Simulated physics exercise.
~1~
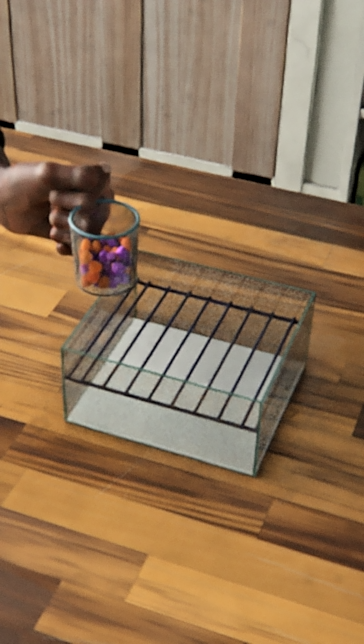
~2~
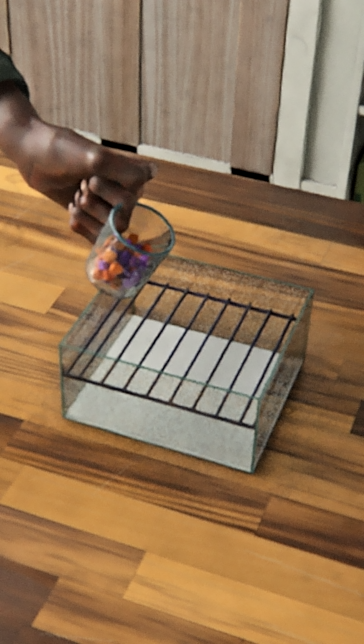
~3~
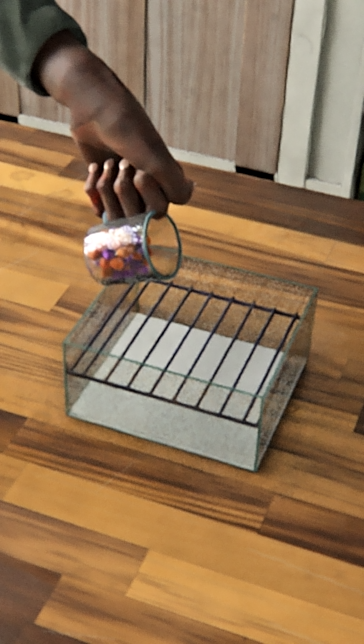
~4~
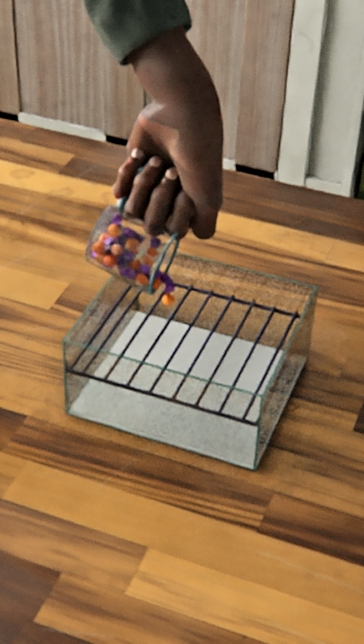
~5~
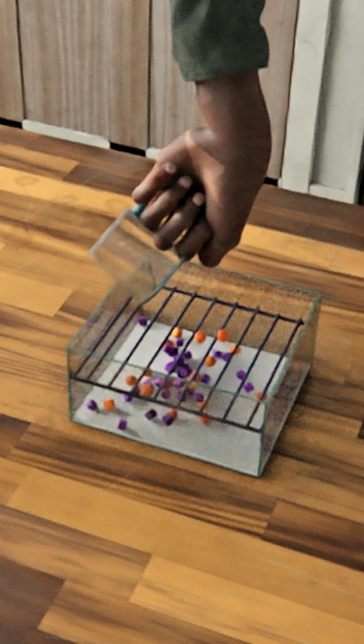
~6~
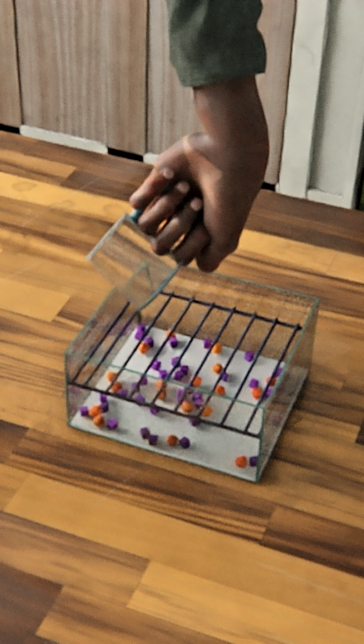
In this clip, a hand holds a clear cup of small purple and orange pieces beside a glass box topped with dark wires, moves it rightward and tips it over. The pieces tumble out, pass between the wires and end up scattered across the box's pale floor, leaving the cup empty.
